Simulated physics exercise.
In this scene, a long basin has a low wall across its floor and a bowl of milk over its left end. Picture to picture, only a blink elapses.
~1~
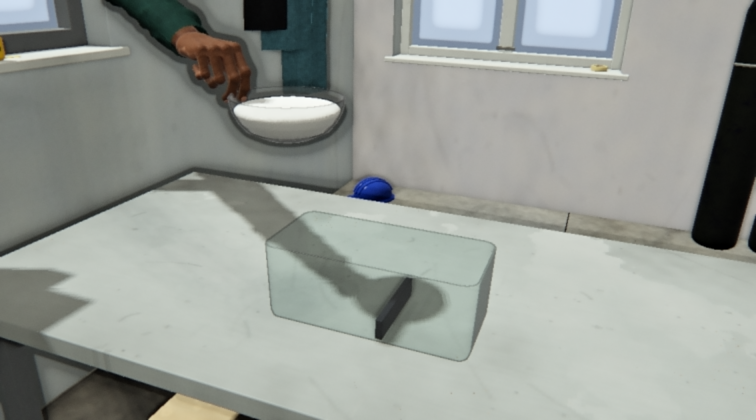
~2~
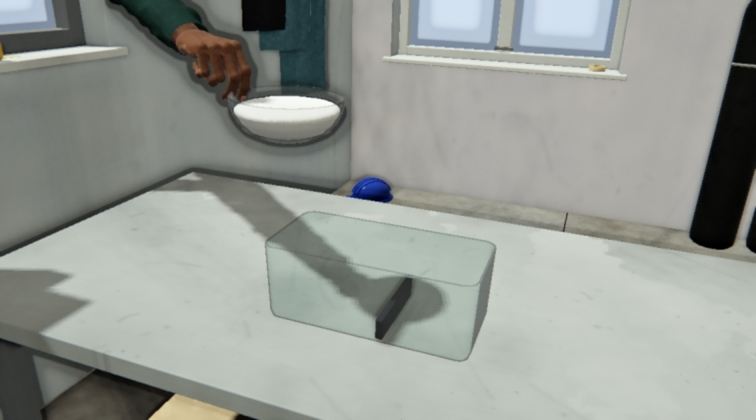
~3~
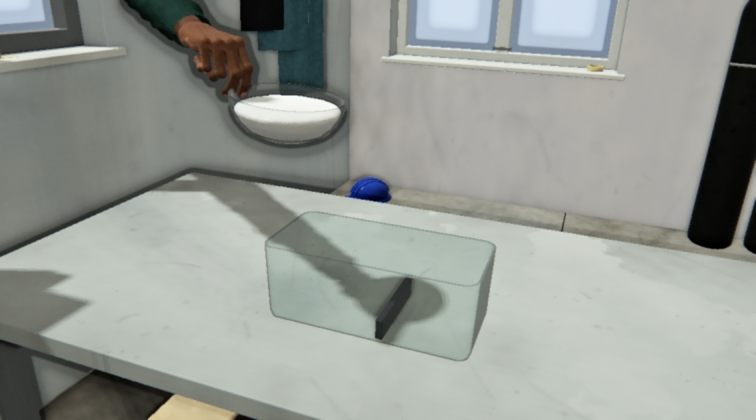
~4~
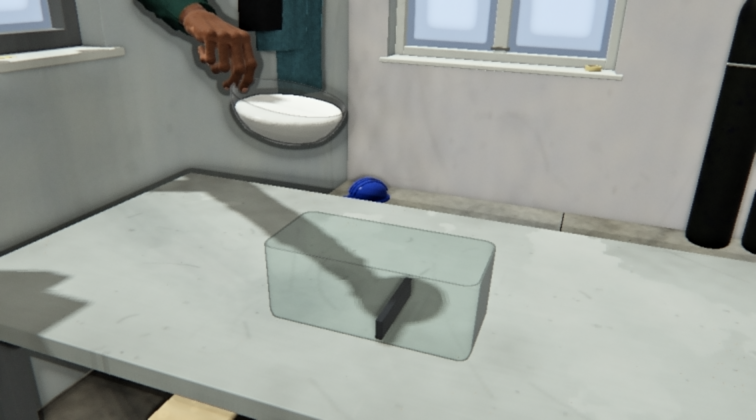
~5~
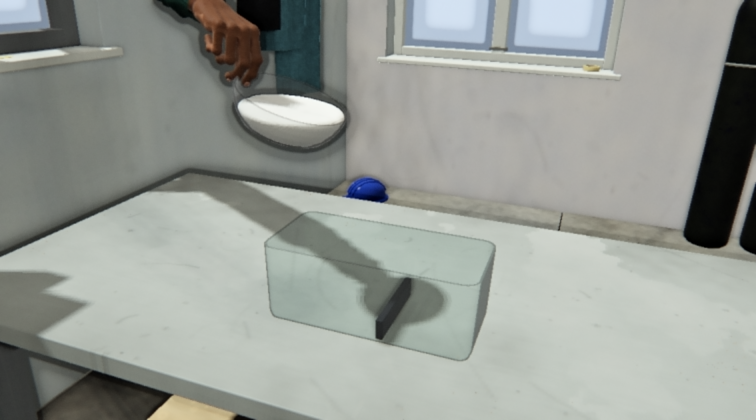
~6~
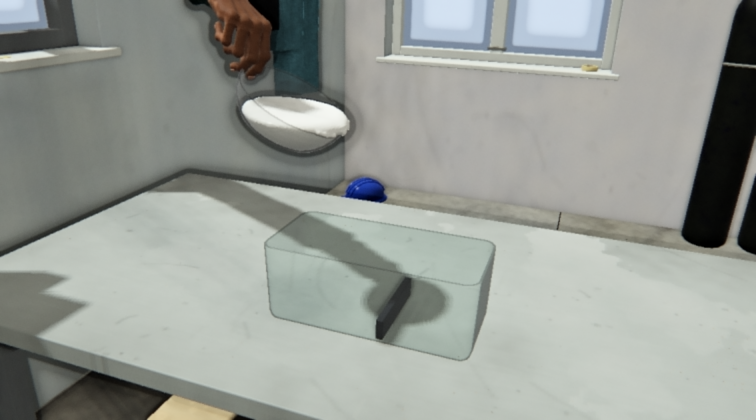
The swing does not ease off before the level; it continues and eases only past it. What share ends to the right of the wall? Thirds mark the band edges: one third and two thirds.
I would say less than a third ends up on that side.
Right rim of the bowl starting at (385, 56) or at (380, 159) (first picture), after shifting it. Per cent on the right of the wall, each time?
65 % and 55 %.
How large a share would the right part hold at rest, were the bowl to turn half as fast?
Close to 25 out of every hundred.
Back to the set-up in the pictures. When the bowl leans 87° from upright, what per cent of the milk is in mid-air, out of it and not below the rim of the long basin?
Roughly 55 percent.
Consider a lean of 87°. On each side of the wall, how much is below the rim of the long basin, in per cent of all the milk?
Left part: Around 35 %. Right part: Around 0 %.
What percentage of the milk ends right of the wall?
Roughly 15 %.
A moment on, the bowl is tipped on its side and 9 per cent is still to pour, 37 is left of the wall and 2 right of it.
Next, the bowl is tipped on its side and 0 per cent is still to pour, 82 is left of the wall and 13 right of it.
Then the bowl is tipped on its side and 0 per cent is still to pour, 80 is left of the wall and 16 right of it.
Later the bowl is tipped on its side and 0 per cent is still to pour, 79 is left of the wall and 17 right of it.
In the end 79 per cent lies left of the wall, 17 right of it and 3 outside.
